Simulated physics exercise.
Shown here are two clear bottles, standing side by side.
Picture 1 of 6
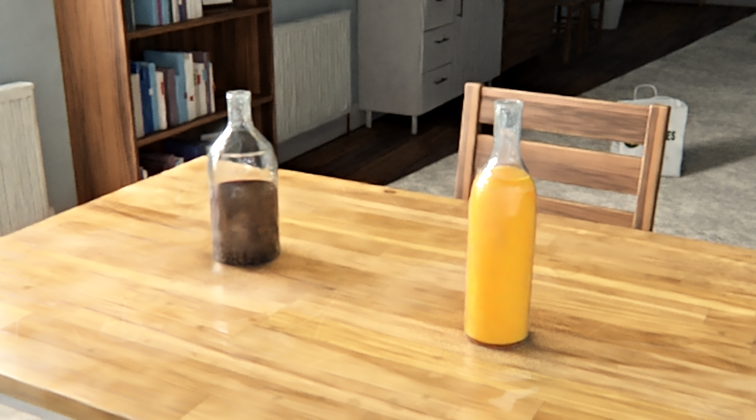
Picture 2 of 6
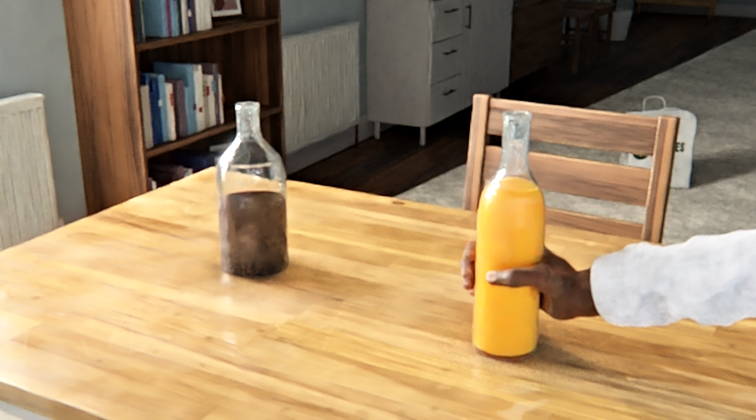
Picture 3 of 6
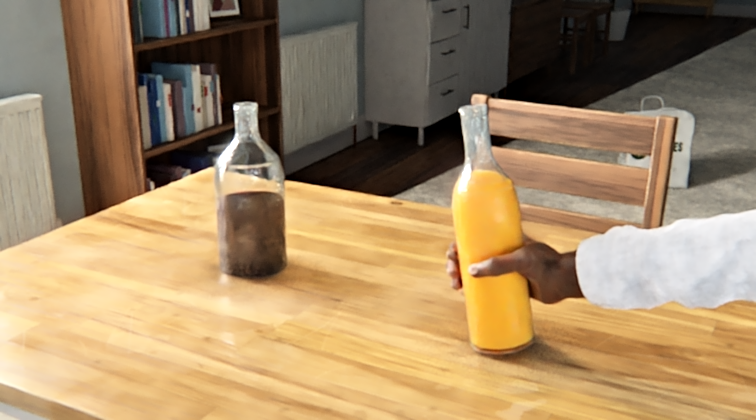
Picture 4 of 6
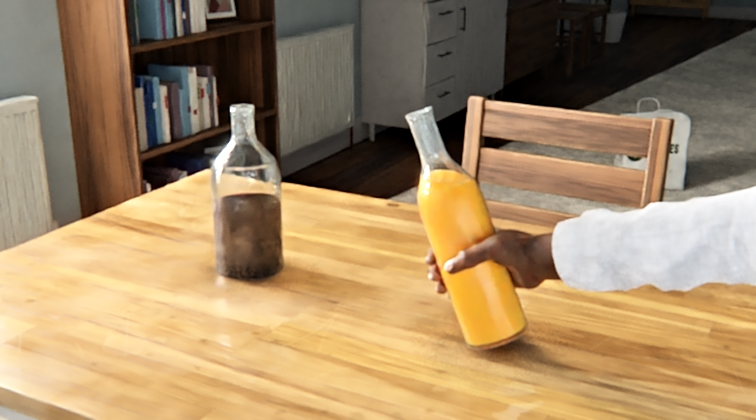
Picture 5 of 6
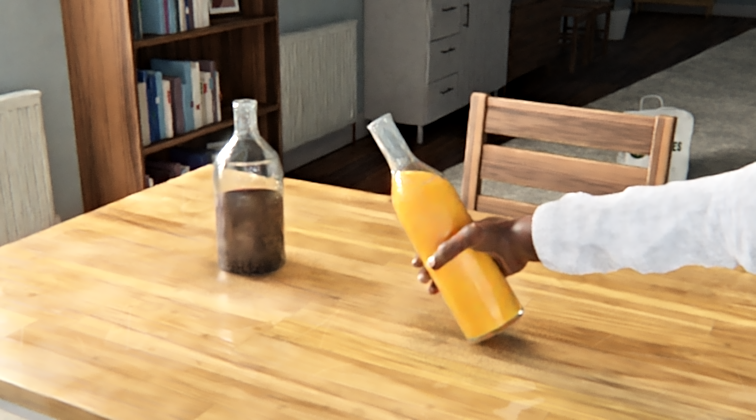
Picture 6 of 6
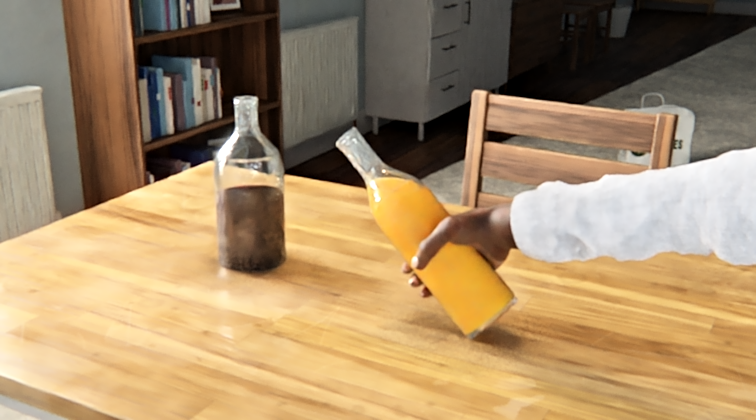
A hand in a white sleeve gripping the right bottle of orange liquid and tilting it left toward a still, dark-filled bottle.
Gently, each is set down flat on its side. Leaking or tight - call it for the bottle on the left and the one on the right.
Left bottle: Leaking; right bottle: Leaking.
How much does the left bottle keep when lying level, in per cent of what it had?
It keeps about 60 per cent of what it had.
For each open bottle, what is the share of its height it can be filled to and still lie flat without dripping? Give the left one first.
First: 24 percent; second: 22 percent.
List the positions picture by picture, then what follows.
Both stand upright; right bottle (502, 221) about two thirds full, open; left bottle (243, 174) about a third full, open, in the first picture.
A hand takes the right bottle; right bottle about two thirds full, surface at (513, 185); left bottle about a third full, surface at (252, 200), in the second picture.
The right bottle is going over; right bottle (488, 224) about two thirds full; left bottle (250, 186) about a third full, in the third picture.
The right bottle is going over; right bottle (458, 223) tipped 25°; left bottle about a third full, surface at (247, 203), in the fourth picture.
The right bottle is going over; right bottle (436, 221) tipped 35°; left bottle (249, 183) about a third full, in the fifth picture.
The right bottle is going over; right bottle (417, 224) tipped 45°, open; left bottle about a third full, surface at (250, 195), open, in the sixth picture.
Soon after, the right bottle is nearly down; right bottle, nothing comes out.
Later, the right bottle lies flat; right bottle, it is running out of the neck.
In the end, both lie flat; right bottle, it is running out of the neck; left bottle, it is running out of the neck.
